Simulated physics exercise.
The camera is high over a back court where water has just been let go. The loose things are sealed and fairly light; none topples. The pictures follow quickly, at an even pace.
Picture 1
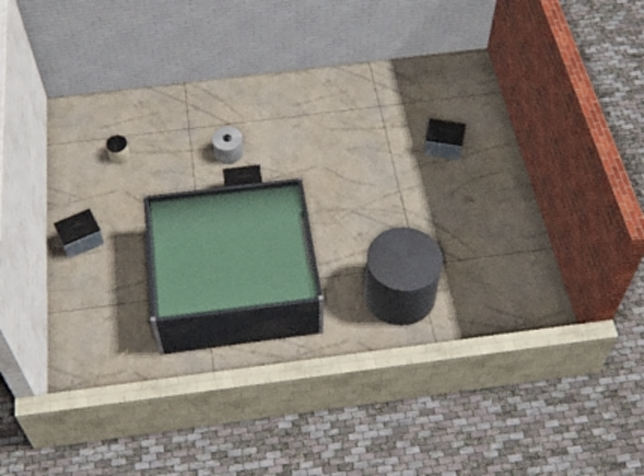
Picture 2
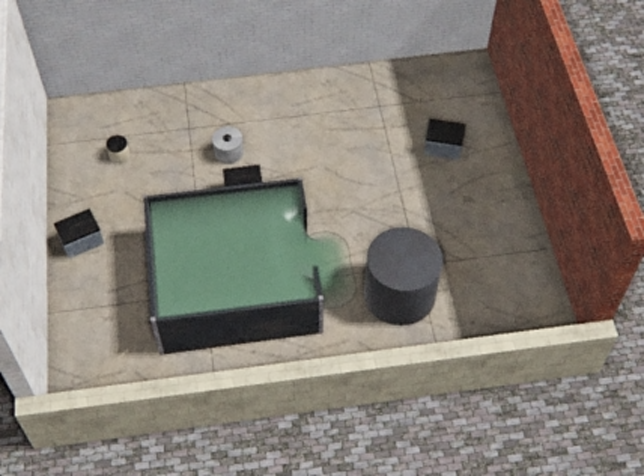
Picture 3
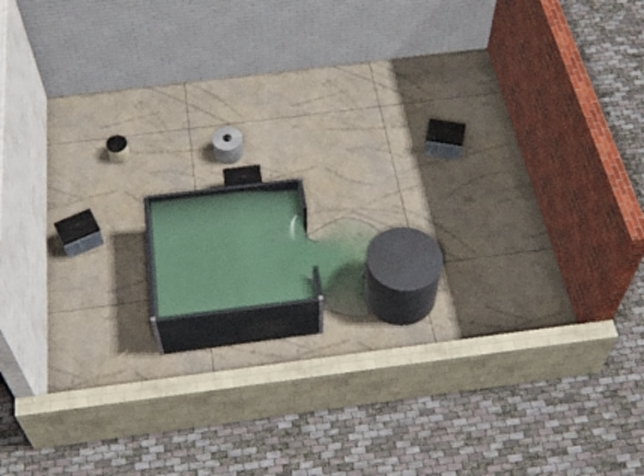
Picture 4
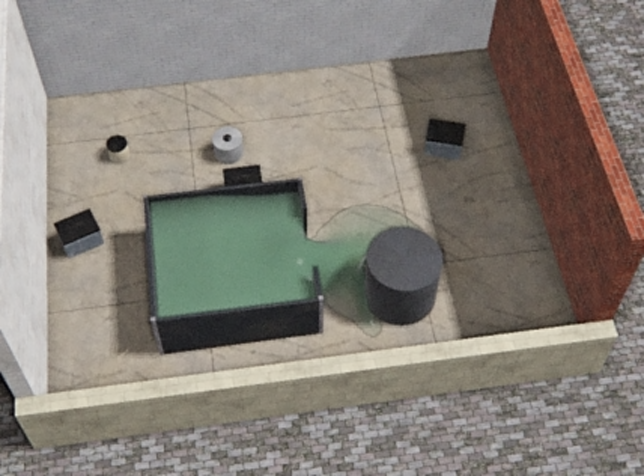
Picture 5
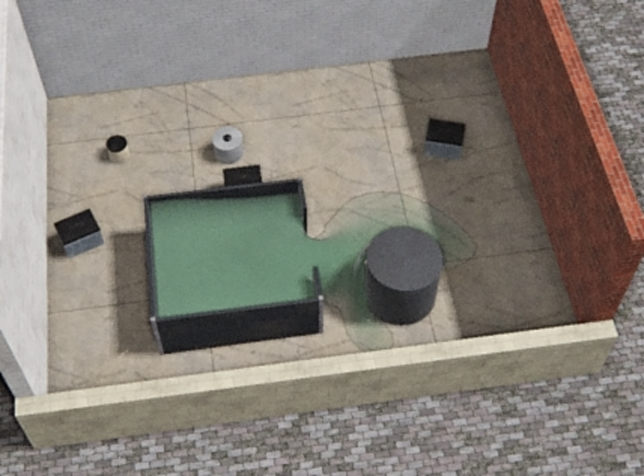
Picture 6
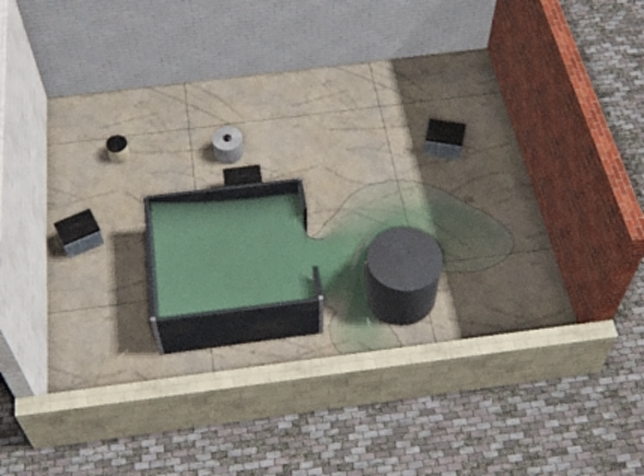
In a small walled yard, green water burst through a gap in the right side of a big dark tank, spread around a dark gray cylinder and thinned out across the paving, while nothing else moved.
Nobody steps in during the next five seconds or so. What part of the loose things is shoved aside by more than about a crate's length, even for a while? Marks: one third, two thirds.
Share: Under a third.
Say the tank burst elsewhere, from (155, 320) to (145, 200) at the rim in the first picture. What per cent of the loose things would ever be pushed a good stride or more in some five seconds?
Roughly 40 per cent.
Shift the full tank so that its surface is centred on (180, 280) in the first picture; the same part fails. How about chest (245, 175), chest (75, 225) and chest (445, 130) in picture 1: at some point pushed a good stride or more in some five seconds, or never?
As listed: Short of that, less than that, that far or more.
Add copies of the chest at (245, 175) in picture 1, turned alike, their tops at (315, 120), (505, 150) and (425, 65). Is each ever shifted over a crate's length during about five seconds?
One after the other: Never so far, pushed that far, yes.
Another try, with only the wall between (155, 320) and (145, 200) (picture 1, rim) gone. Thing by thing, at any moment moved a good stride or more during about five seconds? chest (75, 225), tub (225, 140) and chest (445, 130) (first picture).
In that order: Moved that far, under that, under that.
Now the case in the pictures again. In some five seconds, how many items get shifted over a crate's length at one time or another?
1 of them.
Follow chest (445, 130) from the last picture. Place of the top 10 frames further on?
Close to (460, 58).
A moment on, 0 of 5 are well off their spots; 0 afloat.
Next, 1 of 5 are well off their spots; 0 afloat.
Later, 1 of 5 are well off their spots; 1 afloat.
In the end, 1 of 5 are well off their spots, and 1 have been at some point; 0 afloat.
